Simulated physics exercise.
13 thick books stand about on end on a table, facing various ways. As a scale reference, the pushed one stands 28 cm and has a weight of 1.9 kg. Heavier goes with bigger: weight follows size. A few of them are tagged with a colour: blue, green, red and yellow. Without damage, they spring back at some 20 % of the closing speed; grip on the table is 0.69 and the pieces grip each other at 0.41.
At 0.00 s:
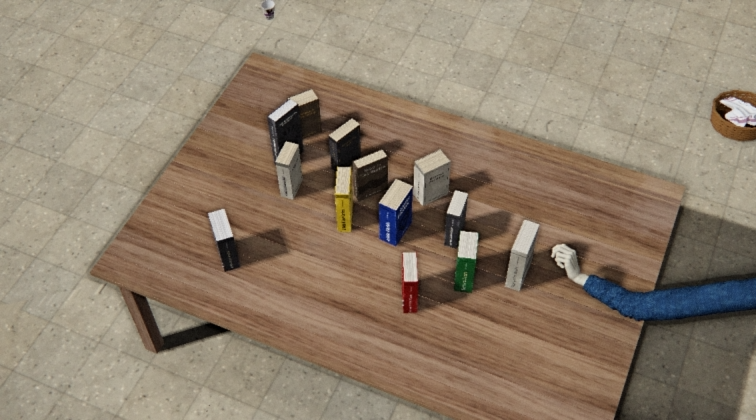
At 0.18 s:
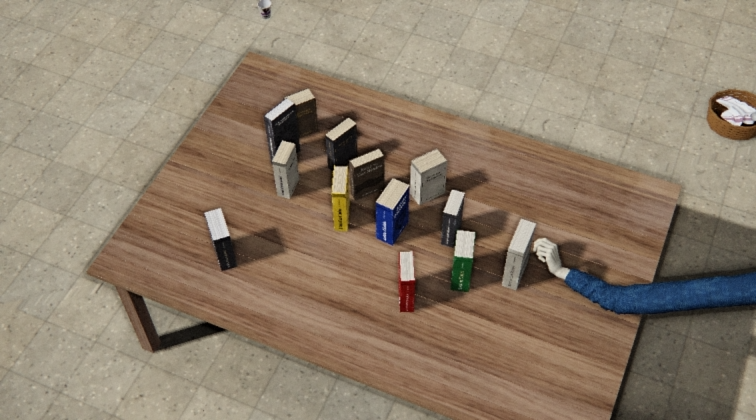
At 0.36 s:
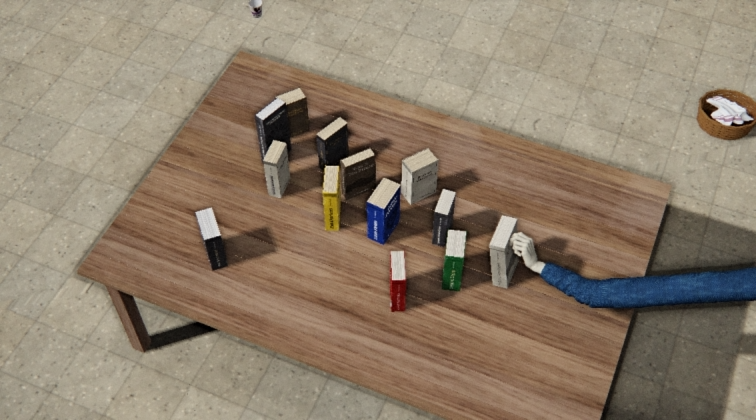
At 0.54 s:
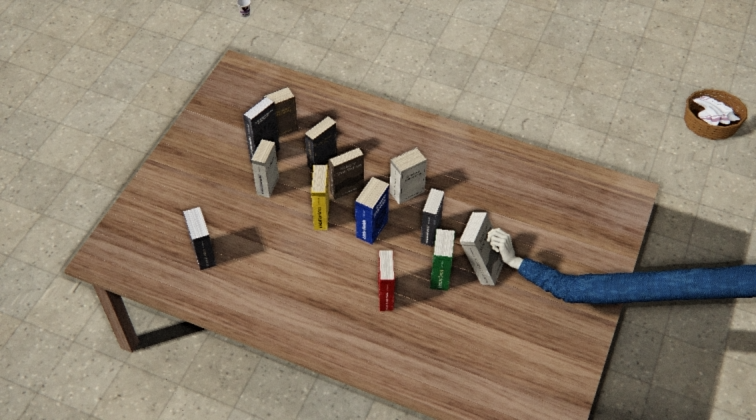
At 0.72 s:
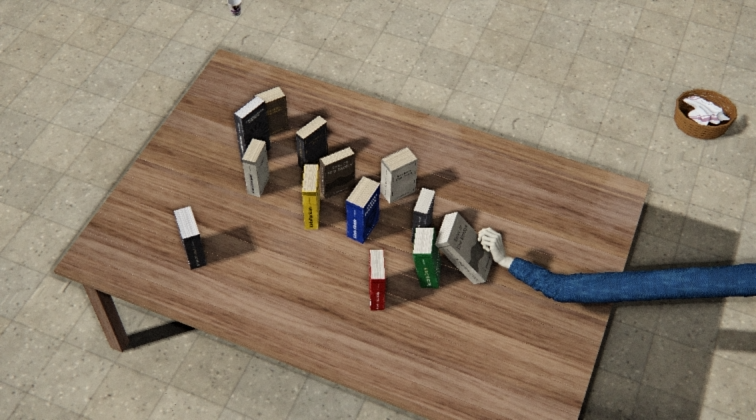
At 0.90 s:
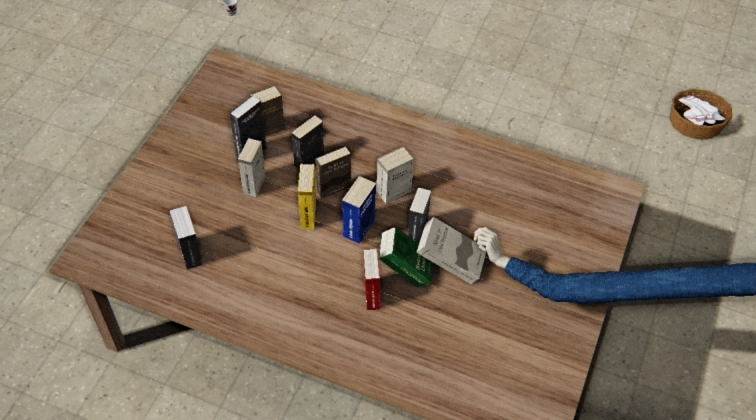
On a wooden table set on a tiled floor, thick books stand on end, scattered about, as a blue-sleeved arm reaches in from the right. The hand pushes the nearest grey book, which tilts left and topples against the green one, tipping it over toward the still-upright red book.
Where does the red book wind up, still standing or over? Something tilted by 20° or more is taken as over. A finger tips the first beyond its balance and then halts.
Once all is still, the red book is over.
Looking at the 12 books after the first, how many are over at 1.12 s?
Number at that point: 2 in total.
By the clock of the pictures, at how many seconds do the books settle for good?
1.5 s or so.
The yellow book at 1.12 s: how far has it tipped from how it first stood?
Tilt: Approx. 0°.
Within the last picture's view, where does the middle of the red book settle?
It finishes near pixel (335, 295) of the last picture.
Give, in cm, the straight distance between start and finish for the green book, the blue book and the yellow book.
Moved: Green 20, blue 0, yellow 0.
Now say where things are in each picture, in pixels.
In the first frame (we follow the side turned to the camera; the camera pans a little), finger (557, 250) 9 cm from the first book; red book (411, 298); green book (465, 276); yellow book (343, 214); no other piece has moved.
In the second frame, finger (539, 244) 24 mm from the first book; red book (407, 297).
In the third frame, finger (515, 238) pushing; red book (399, 297); no other piece has moved.
In the fourth frame, finger (493, 234) stopped; red book (387, 296); no other piece has moved.
In the fifth frame, finger (483, 233) stopped; red book (378, 295); green book (426, 272) tipped 11°; one has shifted.
In the sixth frame, finger (479, 233) stopped; red book (373, 295); green book (405, 271) tipped 43°; yellow book (306, 211); 1 of the 12 other books over.
Around 0.96 s, 1 of the 12 other books over; red book tipped 14°; green book tipped 55°.
Around 1.02 s, 2 of the 12 other books over; red book tipped 32°; green book tipped 66°.
Around 1.12 s, 2 of the 12 other books over; red book lying flat; green book lying flat.
Finally (1.5 s), 2 of the 12 other books over; red book lying flat; green book lying flat; yellow book unmoved. Ten left standing. Seen by the last camera, middles, red book near (335, 295), green book near (393, 266).
